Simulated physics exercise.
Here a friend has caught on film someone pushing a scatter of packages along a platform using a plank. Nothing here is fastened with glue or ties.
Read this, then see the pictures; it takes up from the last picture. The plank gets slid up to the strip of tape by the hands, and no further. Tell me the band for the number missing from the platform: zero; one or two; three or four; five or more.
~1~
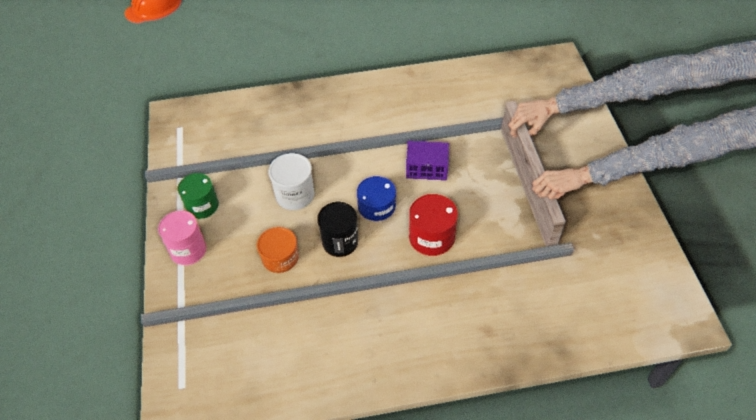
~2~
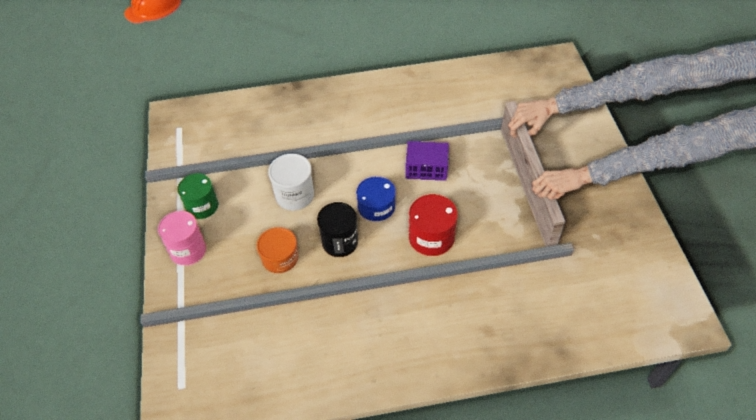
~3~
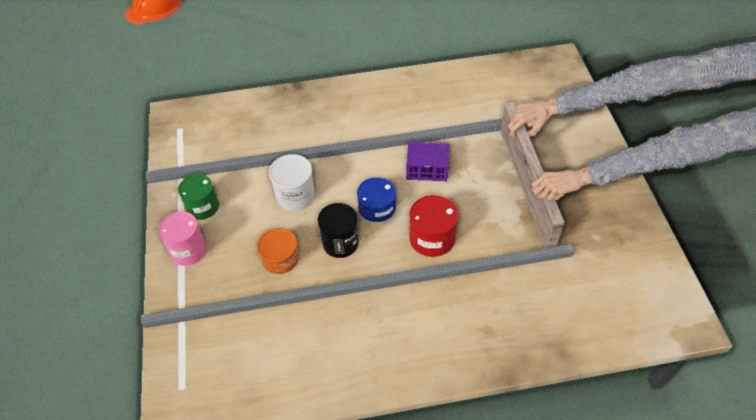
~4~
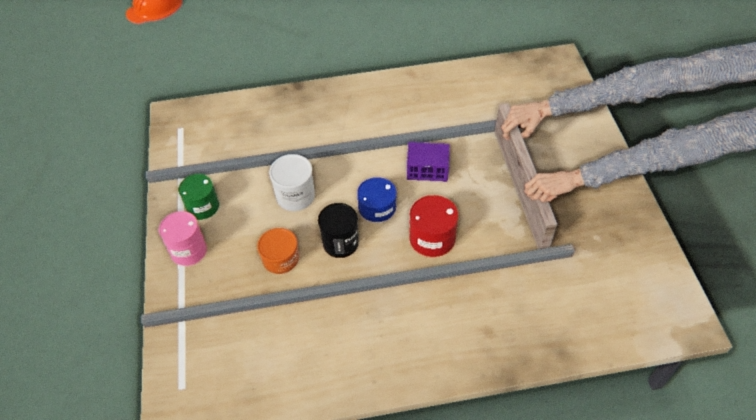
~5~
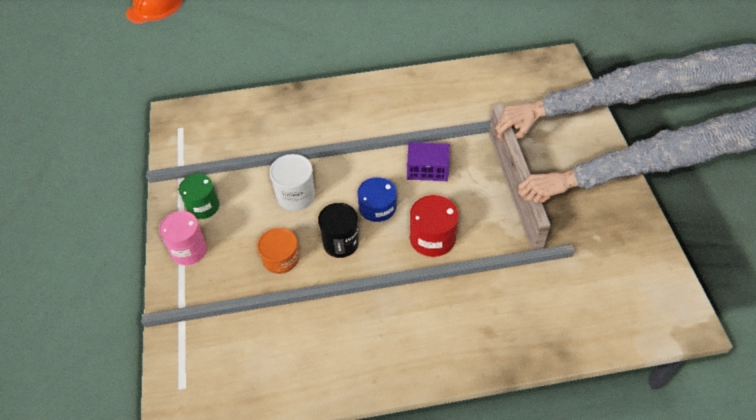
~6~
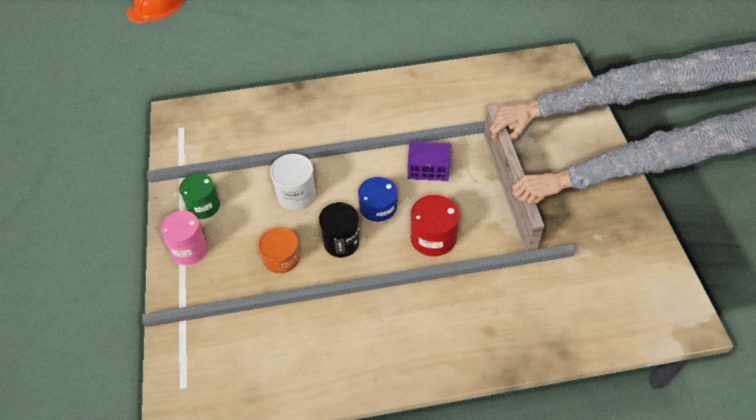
The number sent down is large, five or above.
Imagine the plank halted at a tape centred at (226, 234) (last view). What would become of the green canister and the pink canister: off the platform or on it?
Per object: Green canister goes; pink canister goes.
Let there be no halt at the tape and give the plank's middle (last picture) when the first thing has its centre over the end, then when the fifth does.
I'd put the first at about (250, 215) and the next at about (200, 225).
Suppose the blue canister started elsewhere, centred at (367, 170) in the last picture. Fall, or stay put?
Result: It falls away.
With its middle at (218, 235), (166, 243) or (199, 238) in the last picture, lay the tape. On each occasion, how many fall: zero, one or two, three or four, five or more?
One or two; at least five; five or over.
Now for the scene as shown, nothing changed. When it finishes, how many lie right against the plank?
The answer is 3.
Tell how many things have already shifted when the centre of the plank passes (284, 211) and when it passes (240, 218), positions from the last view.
So far 8, and 8 at the second.
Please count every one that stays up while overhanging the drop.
It totals 3.
Soon after, none off yet; pink canister at rest near (185, 238); green canister at rest near (200, 196); orange pail at rest near (280, 251).
Then, none off yet; pink canister at rest near (185, 238); green canister at rest near (200, 196); orange pail moved about its own width near (233, 255).
Further on, none off yet; pink canister moved about its own width near (150, 241); green canister moved well along near (141, 203); orange pail moved well along near (179, 277).
By the end, the number that fall off is five or more; fallen, black pail, white pail, orange pail, green canister and pink canister.
